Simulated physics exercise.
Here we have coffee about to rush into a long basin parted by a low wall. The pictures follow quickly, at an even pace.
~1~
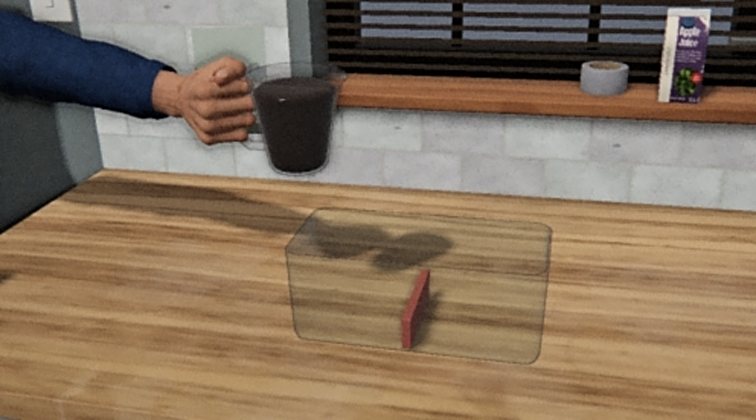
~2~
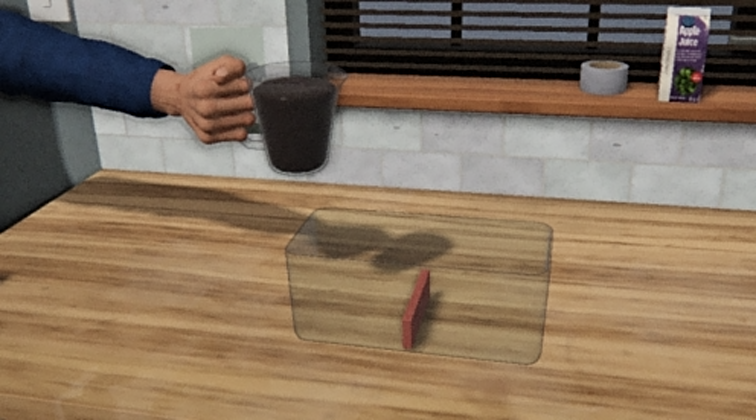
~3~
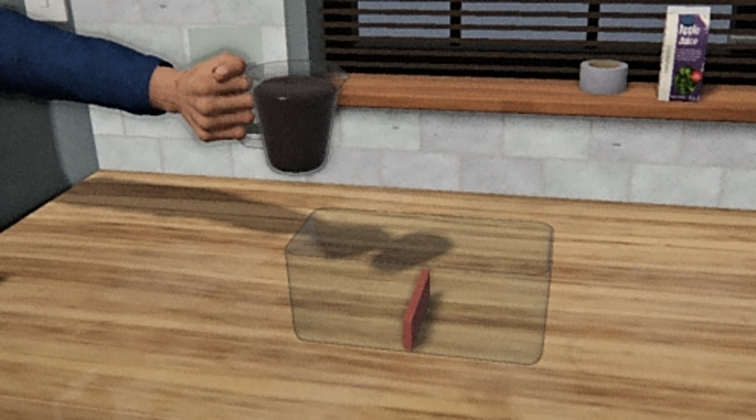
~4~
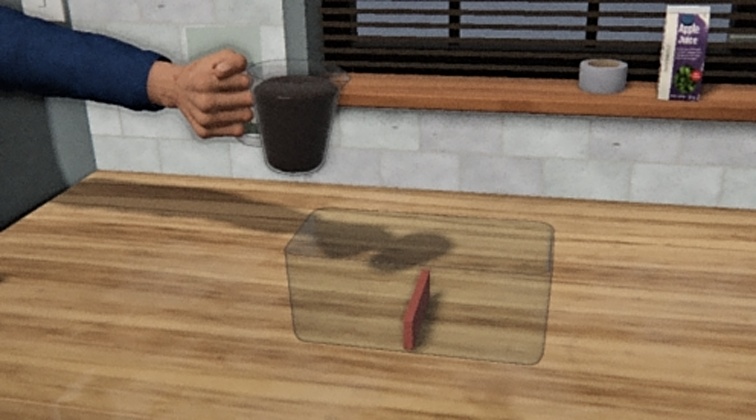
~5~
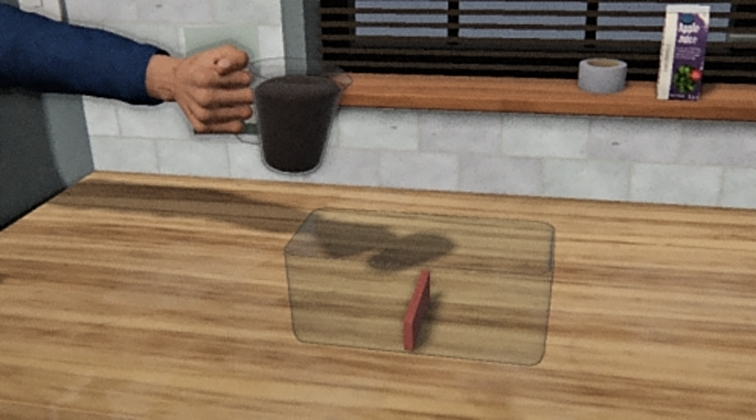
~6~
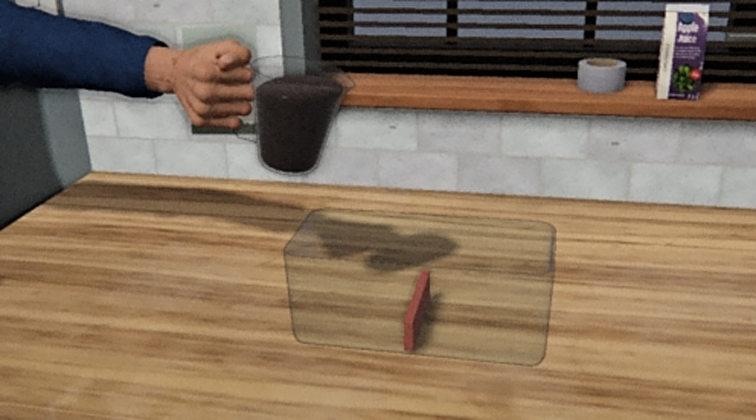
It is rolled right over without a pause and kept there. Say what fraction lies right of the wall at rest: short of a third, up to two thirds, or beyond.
It comes to from a third to two thirds.
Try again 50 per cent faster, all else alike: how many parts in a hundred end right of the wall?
Some 30 per cent.
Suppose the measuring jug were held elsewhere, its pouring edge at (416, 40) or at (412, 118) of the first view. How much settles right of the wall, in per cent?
Near 95 % and 95 %.
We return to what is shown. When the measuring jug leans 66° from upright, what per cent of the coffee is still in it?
Roughly 70 in a hundred.
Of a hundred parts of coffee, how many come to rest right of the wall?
Roughly 45 in a hundred.
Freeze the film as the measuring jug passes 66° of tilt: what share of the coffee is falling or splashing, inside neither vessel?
It comes to 20 per cent or so.
A moment on, the measuring jug is tipped part way and 72 per cent is still to pour, 2 is left of the wall and 6 right of it.
Next, the measuring jug is tipped right over and 12 per cent is still to pour, 30 is left of the wall and 43 right of it.
Then the measuring jug is tipped right over and 0 per cent is still to pour, 53 is left of the wall and 45 right of it.
Later the measuring jug is tipped right over and 0 per cent is still to pour, 53 is left of the wall and 45 right of it.
At rest 53 per cent lies left of the wall, 45 right of it and 1 outside.
